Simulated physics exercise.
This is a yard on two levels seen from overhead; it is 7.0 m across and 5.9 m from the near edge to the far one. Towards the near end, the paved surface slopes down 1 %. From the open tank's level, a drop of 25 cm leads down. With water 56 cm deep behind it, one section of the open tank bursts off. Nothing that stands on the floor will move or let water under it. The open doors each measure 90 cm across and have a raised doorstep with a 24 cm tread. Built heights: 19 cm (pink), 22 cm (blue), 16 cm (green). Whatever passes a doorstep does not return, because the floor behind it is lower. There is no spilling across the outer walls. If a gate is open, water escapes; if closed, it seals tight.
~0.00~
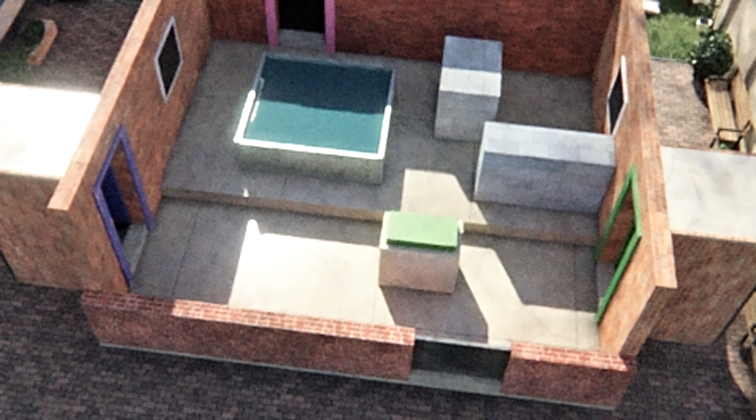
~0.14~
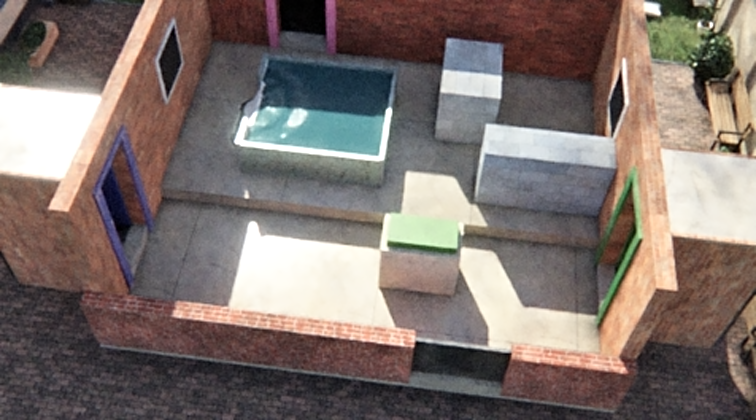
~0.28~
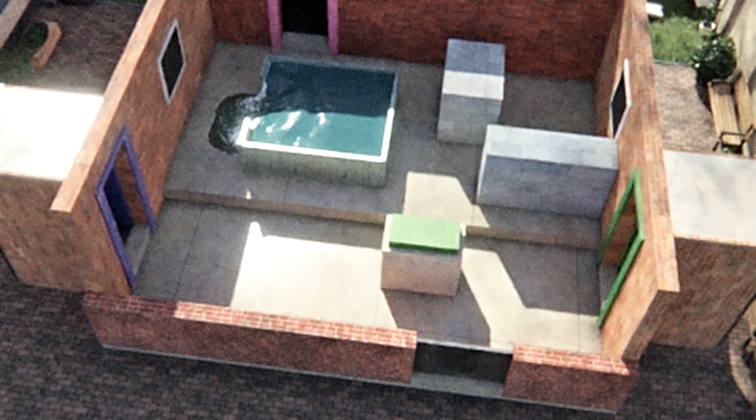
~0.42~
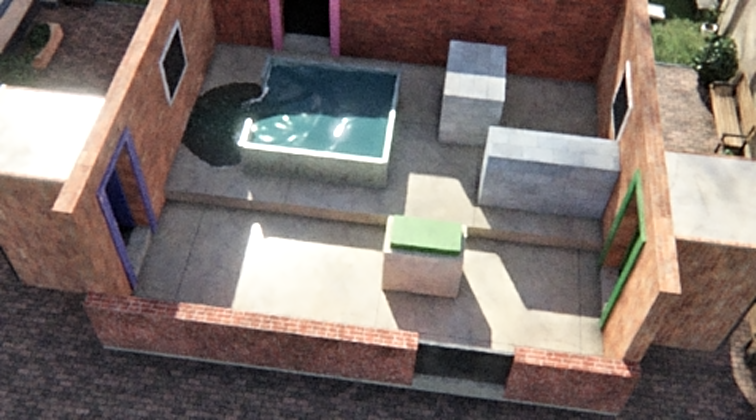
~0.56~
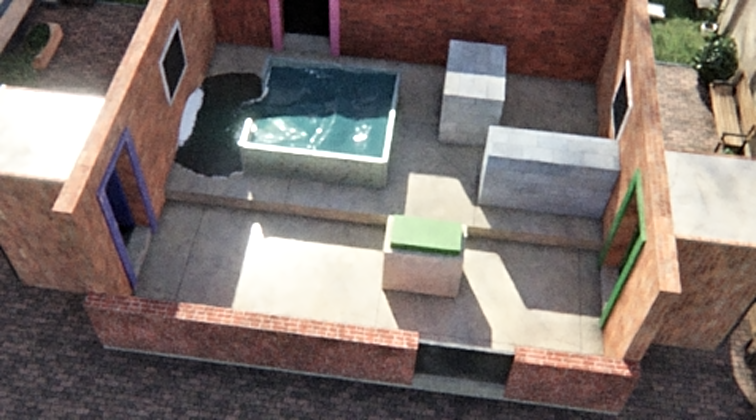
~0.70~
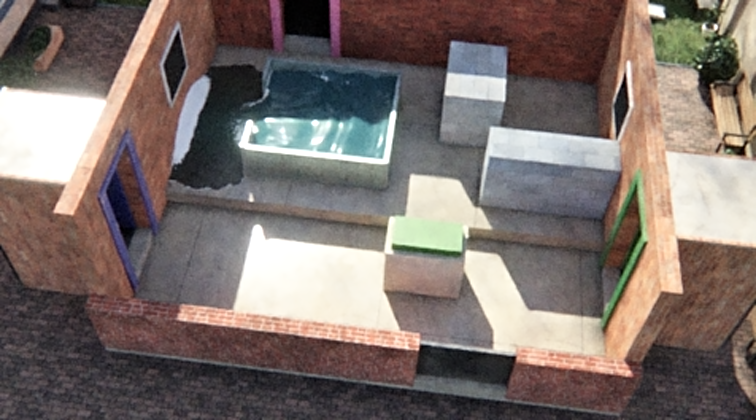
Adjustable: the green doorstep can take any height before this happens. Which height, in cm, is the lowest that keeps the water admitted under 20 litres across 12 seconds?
Close to 7 cm.
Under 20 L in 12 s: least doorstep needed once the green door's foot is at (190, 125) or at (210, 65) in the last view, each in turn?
In turn: About 35 cm, about 20 cm.
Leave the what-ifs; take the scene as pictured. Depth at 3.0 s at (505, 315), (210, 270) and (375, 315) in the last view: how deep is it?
In that order: 0, 4 and 0 cm.
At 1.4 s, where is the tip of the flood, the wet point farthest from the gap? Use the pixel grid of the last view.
Look about (145, 265) in the last picture.
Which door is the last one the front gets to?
Green.
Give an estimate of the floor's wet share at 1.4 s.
About 10 per cent.
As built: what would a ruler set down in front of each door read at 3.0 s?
Lab note, cm: Pink 10; blue 6; green 0.
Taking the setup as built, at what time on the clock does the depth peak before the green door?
10.0 s.
After 1.4 s water covers 10 % of the floor, deepest (40 cm) near (202, 119); it has not reached the green door.
After 3.0 s water covers 35 % of the floor, deepest (31 cm) near (217, 48); it has not reached the green door.
After 12.0 s water covers 90 % of the floor, deepest (14 cm) near (431, 366); 10 cm at the green door, 0 litres in over its 16 cm doorstep.
At the green door as built, the water arrived by 6.1 s and peaked near 13 cm at 10.2 s.
With a doorstep of 6 cm, 30 litres would have come in within the 12 s; with 8 cm, 12 litres. So under 20 litres takes about 7 cm.
